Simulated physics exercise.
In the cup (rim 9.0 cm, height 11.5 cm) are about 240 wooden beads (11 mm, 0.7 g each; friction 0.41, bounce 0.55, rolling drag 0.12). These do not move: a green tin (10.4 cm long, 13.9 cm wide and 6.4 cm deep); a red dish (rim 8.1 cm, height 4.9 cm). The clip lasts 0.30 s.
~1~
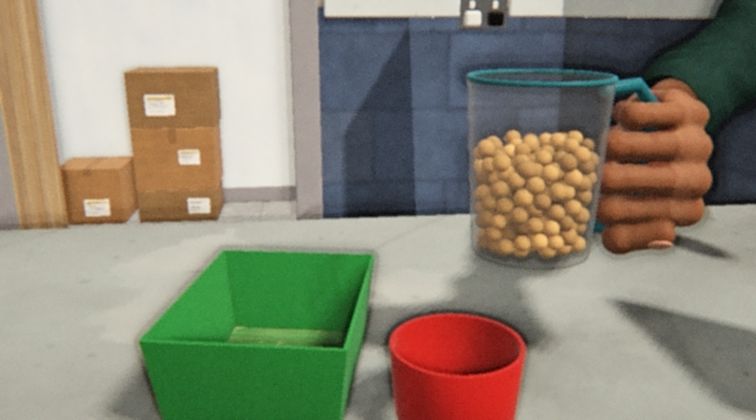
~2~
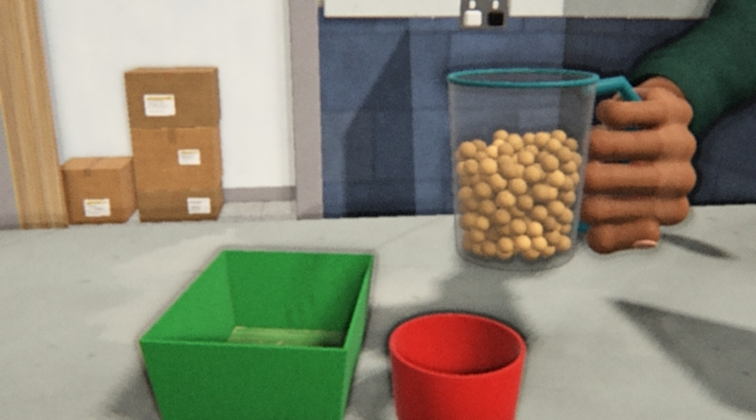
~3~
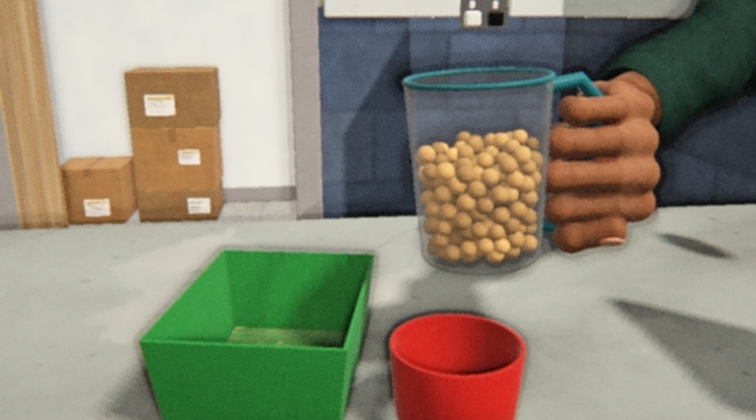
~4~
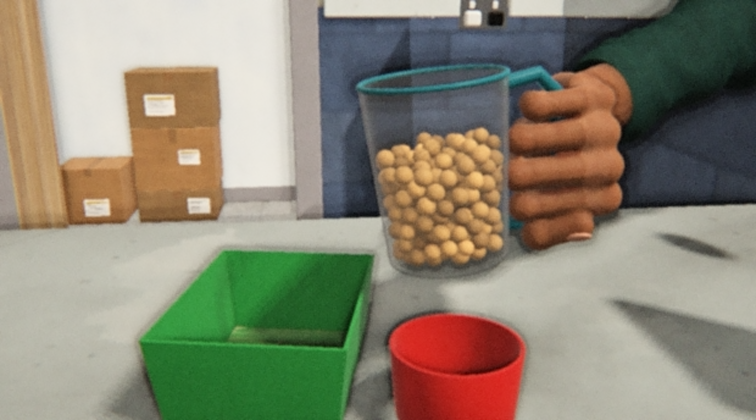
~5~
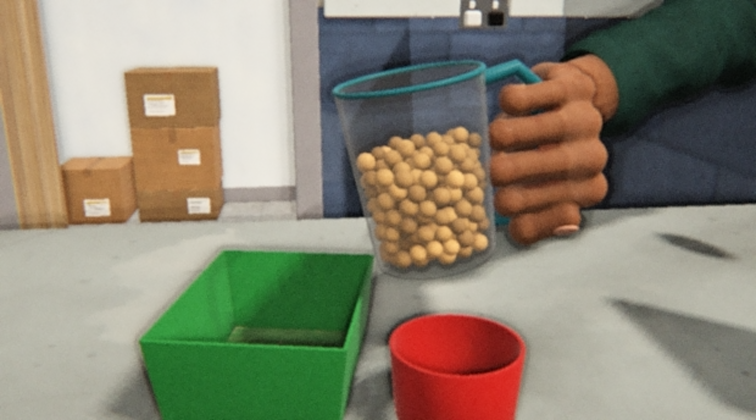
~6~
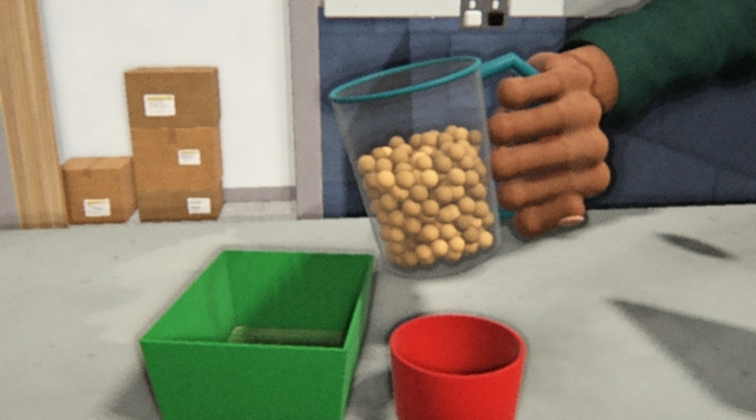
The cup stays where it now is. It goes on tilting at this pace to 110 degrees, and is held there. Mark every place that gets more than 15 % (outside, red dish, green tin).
Outside everything: Below; in the red dish: Below; in the green tin: Above.
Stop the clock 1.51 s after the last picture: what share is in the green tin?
Some 0 per cent.
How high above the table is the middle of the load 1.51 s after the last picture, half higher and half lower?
Roughly 16 cm.
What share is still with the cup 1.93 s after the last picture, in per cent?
Some 45 per cent of the load.
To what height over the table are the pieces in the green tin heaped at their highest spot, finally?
Some 4.0 cm.
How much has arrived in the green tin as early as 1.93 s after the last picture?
Some 50 per cent.
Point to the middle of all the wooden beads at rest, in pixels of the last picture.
Around (273, 365).
Then, 0.58 s after the last picture, tilt 46 degrees; cup 100 %; middle of all pieces near (451, 174).
Then, 1.06 s after the last picture, tilt 73 degrees; cup 100 %; middle of all pieces near (452, 155).
Then, 1.51 s after the last picture, tilt 98 degrees; cup 95 %; middle of all pieces near (439, 148).
Then, 1.93 s after the last picture, tilt 110 degrees; green tin 50 %, cup 45 %, in the air 5 %; middle of all pieces near (339, 265).
In the end, red dish 0 %, outside 0 %, green tin 100 %, cup 0 %.
